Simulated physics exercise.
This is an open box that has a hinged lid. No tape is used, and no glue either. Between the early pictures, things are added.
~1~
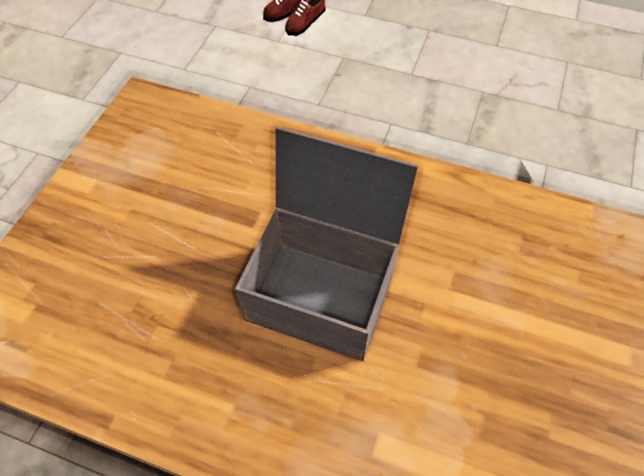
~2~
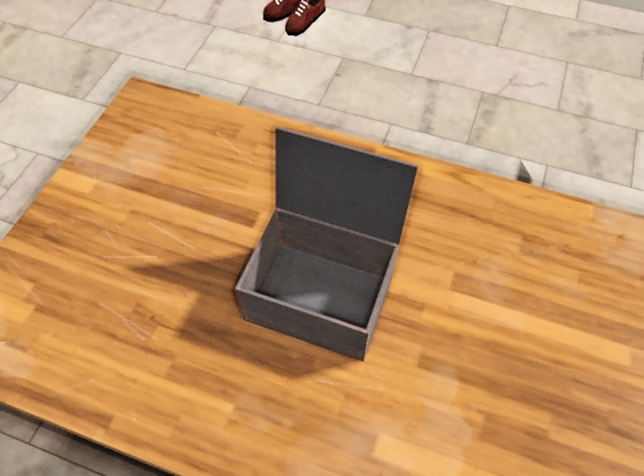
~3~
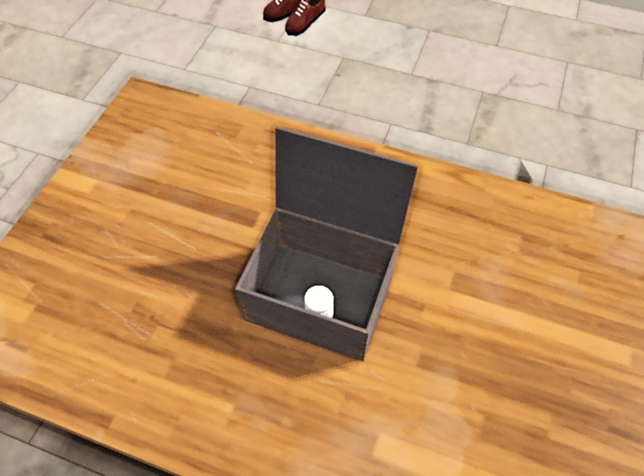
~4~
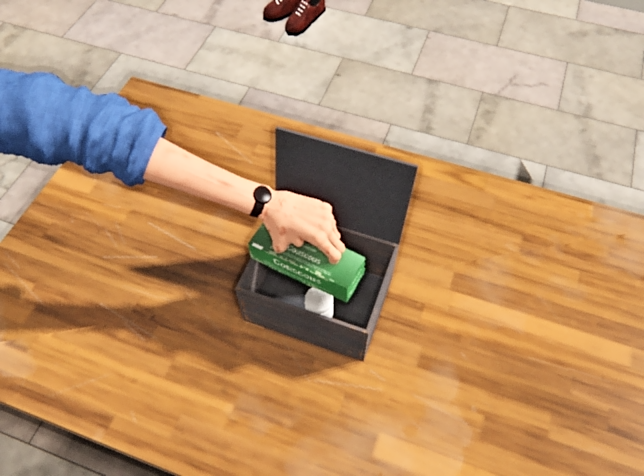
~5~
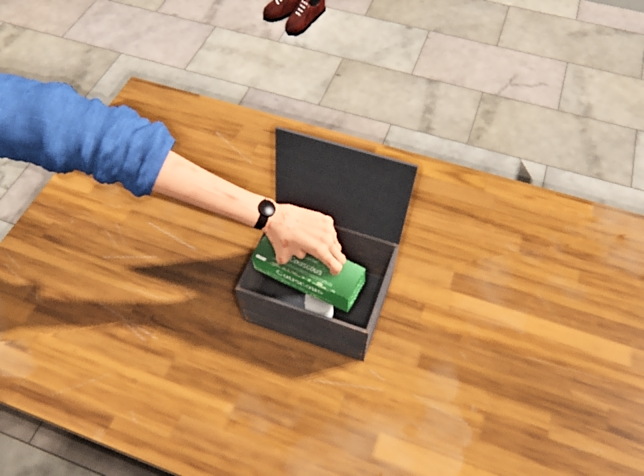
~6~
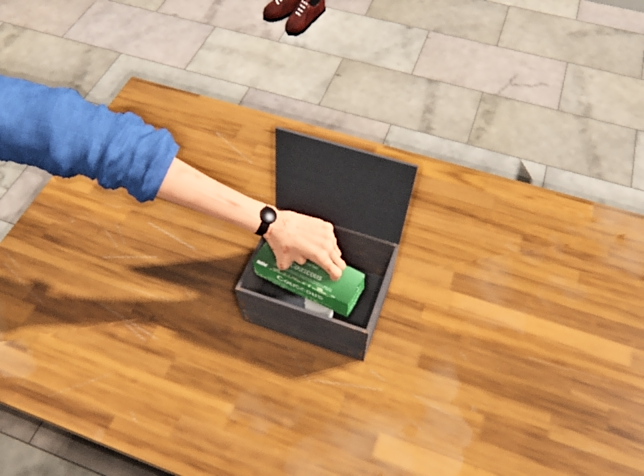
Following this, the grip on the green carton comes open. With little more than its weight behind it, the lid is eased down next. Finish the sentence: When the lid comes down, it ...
When the lid comes down, it meets the rim.
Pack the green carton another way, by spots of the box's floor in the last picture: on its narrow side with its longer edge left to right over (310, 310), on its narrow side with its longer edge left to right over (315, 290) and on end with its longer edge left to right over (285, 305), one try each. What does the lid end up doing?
First try leaves it shut, second try leaves it shut, third try leaves it partly open.
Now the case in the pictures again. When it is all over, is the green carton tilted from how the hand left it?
Simply put, the green carton gets tilted.
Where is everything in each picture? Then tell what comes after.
The last thing is not in view yet, in the first picture.
The last thing is not in view yet, in the second picture.
The last thing is not in view yet; white shaker (319, 310), in the third picture.
Coming down; green carton (307, 258), in the fourth picture.
Coming down; green carton (309, 269), in the fifth picture.
In place under the hand; green carton (309, 274), in the sixth picture.
Then, 0.70 s later than the last frame, green carton on its side near (317, 285).
Then, 1.60 s later than the last frame, lid 57° above the rim; green carton on its side near (317, 285).
Then, 2.00 s later than the last frame, lid 15° above the rim; green carton on its side near (317, 285).
When it is over, lid shut; lying over in the box, green carton; white shaker as before. End places, in pixels of the last picture, green carton near (317, 285).
